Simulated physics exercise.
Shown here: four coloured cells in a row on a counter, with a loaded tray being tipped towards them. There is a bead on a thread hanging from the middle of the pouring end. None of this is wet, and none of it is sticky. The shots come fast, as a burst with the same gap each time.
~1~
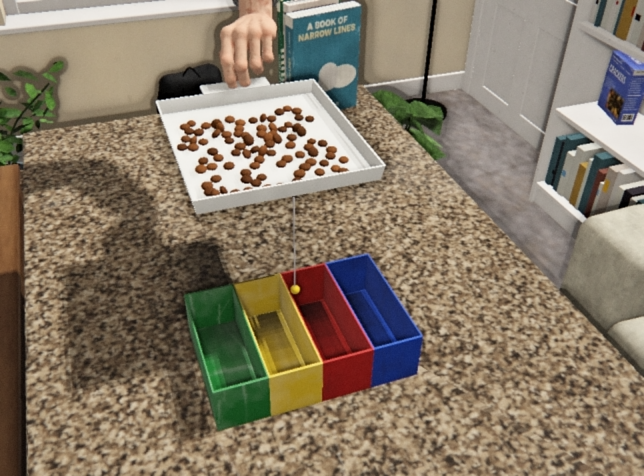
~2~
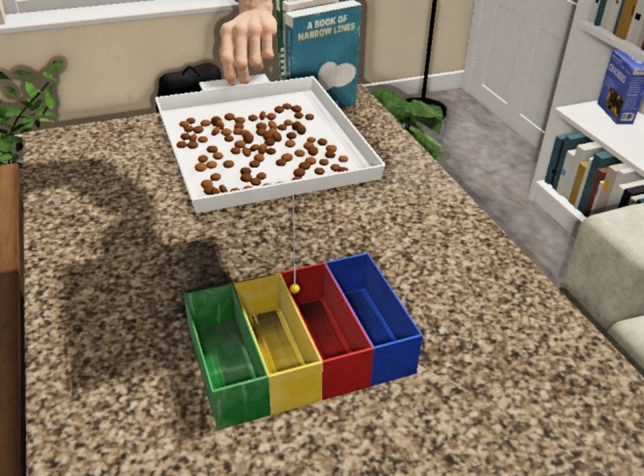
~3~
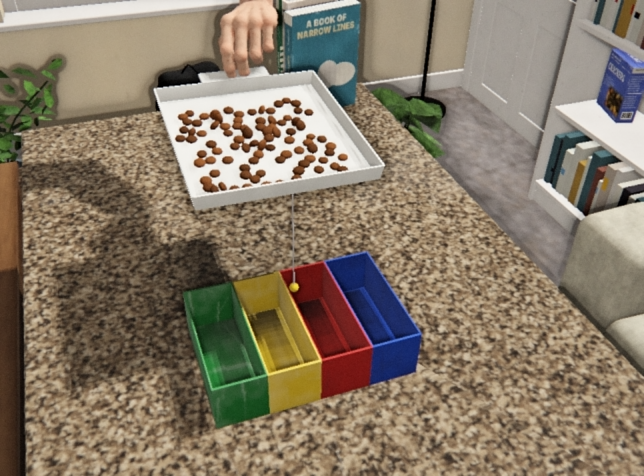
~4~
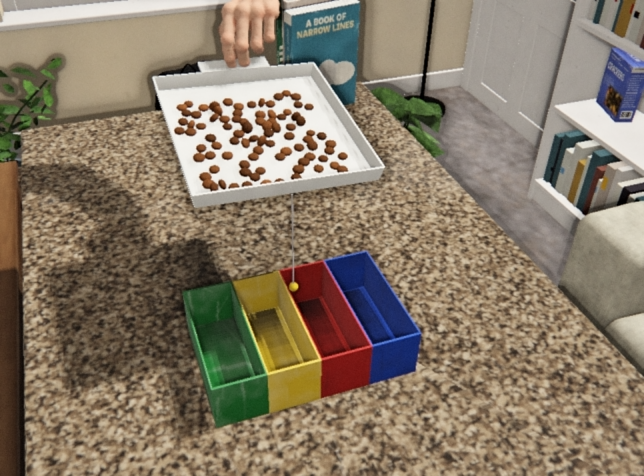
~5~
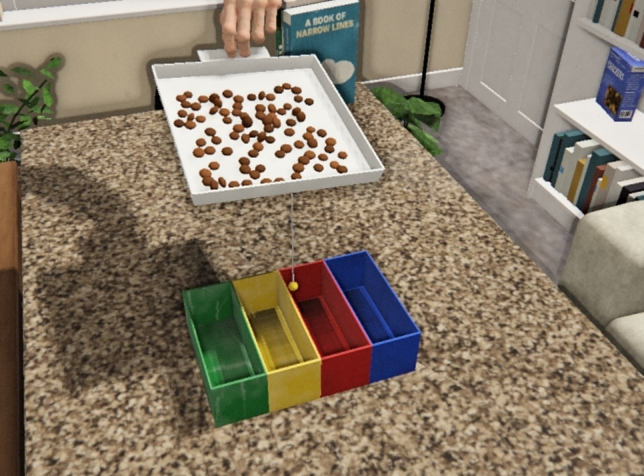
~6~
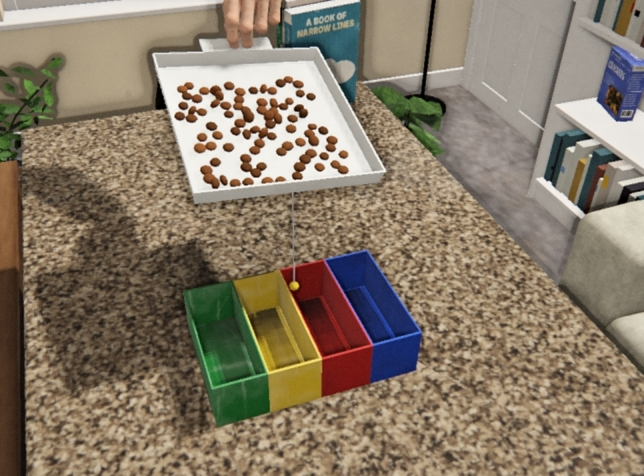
The clip shows a hand holding a white tray of small brown pieces above green, yellow, red and blue compartments on a speckled counter, gradually raising the tray's far side so it tilts slightly toward them, the pieces staying on it.
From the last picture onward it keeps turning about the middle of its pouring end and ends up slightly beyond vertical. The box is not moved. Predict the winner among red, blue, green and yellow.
I would say blue.
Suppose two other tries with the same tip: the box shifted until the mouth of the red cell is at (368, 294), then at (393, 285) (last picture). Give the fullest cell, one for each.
For the first position it is the cell in red, and for the second it is that yellow cell.
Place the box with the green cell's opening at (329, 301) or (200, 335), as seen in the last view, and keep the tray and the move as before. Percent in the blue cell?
Close to 0 in a hundred, then close to 50 in a hundred.
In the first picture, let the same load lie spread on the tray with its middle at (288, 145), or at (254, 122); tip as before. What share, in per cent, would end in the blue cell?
In order, roughly 70 % and 70 %.
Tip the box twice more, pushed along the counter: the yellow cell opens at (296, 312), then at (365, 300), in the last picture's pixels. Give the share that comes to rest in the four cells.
Near 100 % and 90 %.
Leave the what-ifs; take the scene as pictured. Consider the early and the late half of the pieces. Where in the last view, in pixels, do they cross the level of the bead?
It passes near (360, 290) first and then near (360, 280).
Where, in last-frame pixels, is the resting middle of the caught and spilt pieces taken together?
Last view, resting centre - approx. (362, 335).
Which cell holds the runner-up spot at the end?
I'd say the red one.
Soon, tray tipped steeply; nearly all on the tray; a stray few falling or outside the box.
A while on, tray tipped right over; nearly all on the tray; a stray few in the blue cell; a stray few falling or outside the box.
Towards the end, tray tipped past a quarter turn; about two thirds in the blue cell; about a quarter in the red cell; a small part in the yellow cell; a stray few in the green cell; a small part falling or outside the box.
Finally, tray tipped past a quarter turn; about two thirds in the blue cell; about a quarter in the red cell; a small part in the yellow cell; a stray few in the green cell; a small part outside the box.
